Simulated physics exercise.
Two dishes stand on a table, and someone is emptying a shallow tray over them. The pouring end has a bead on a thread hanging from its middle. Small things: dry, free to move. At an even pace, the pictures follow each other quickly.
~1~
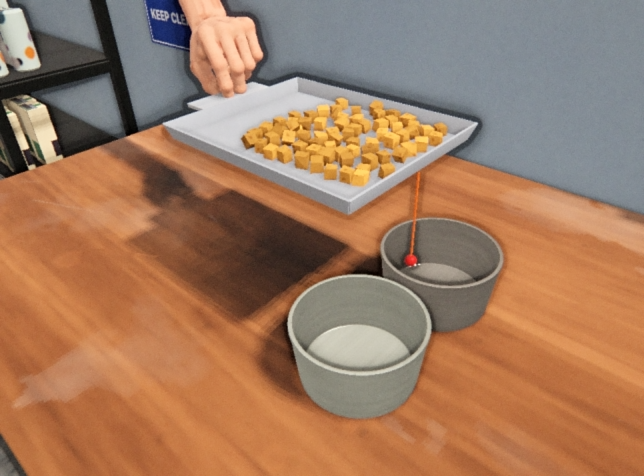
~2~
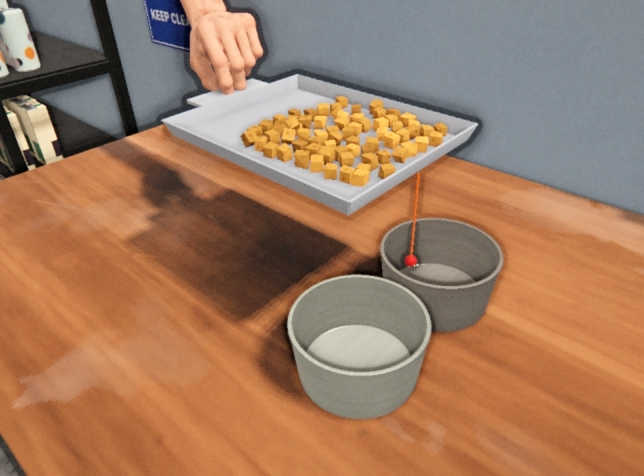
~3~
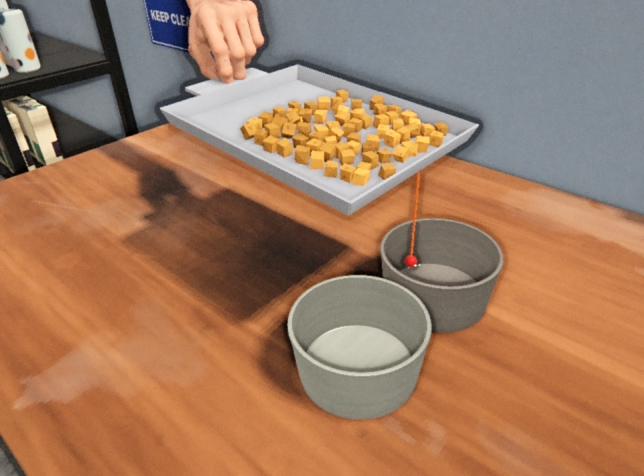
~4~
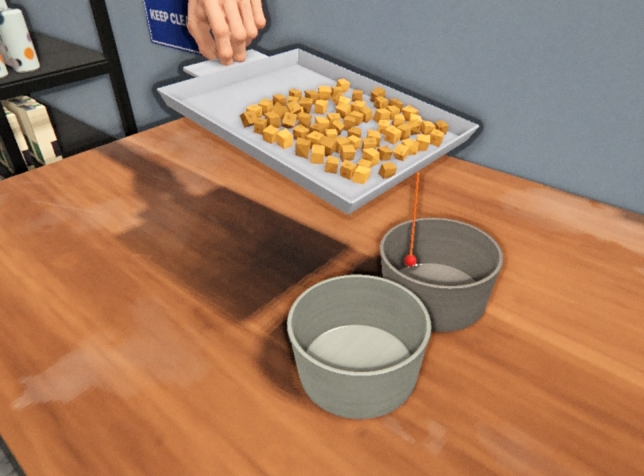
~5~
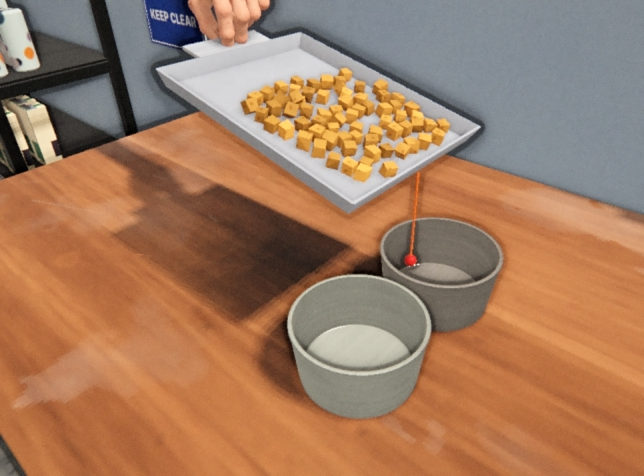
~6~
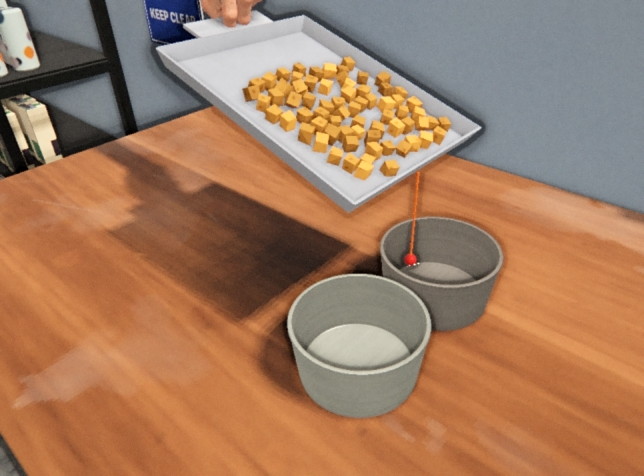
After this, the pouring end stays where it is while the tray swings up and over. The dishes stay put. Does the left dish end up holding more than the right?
The right-side dish.
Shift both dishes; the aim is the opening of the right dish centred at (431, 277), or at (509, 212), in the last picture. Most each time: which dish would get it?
With the dishes at the first place it's the right-side dish, and at the second it's the left-side dish.
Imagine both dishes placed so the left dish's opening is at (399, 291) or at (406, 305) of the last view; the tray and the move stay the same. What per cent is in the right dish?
About 20 and 30 per cent respectively.
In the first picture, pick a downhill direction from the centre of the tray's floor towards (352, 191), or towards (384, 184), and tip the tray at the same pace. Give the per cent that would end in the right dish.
Lab note: Case 1 near 0 %, case 2 near 0 %.
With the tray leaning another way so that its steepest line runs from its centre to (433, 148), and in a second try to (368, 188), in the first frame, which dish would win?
First the right one, then the left one.
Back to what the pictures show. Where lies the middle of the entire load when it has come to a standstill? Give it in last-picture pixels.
Somewhere around (477, 342) in the last picture.
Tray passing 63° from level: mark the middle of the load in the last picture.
The middle of the load sits near (411, 131).
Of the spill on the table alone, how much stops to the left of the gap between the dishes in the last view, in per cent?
That comes to about 0 per cent of the pieces.
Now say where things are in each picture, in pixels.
Corners of the pouring end at (348, 196) and (469, 123), level; middle of the load at (335, 140), croutons; left dish at (415, 374); right dish at (491, 293); bead on its thread at (411, 261), in the first picture.
Corners of the pouring end at (349, 196) and (469, 124), level; middle of the load at (335, 139), in the second picture.
Corners of the pouring end at (350, 196) and (470, 125), tipped barely, level across its low end; middle of the load at (335, 135), in the third picture.
Corners of the pouring end at (351, 196) and (471, 125), tipped a little, level across its low end; middle of the load at (336, 128), in the fourth picture.
Corners of the pouring end at (352, 196) and (472, 125), tipped a little, level across its low end; middle of the load at (338, 121), in the fifth picture.
Corners of the pouring end at (354, 196) and (473, 126), tipped clearly, level across its low end; middle of the load at (341, 115); left dish at (414, 373); right dish at (490, 292), in the sixth picture.
Soon, tray tipped steeply; all on the tray.
A while on, tray tipped past a quarter turn; nearly all on the tray; a small part in the air.
Towards the end, tray tipped past a quarter turn; a small part in the left dish; about a third in the right dish; about two thirds outside both.
Finally, tray tipped past a quarter turn; a small part in the left dish; about a third in the right dish; about two thirds outside both.
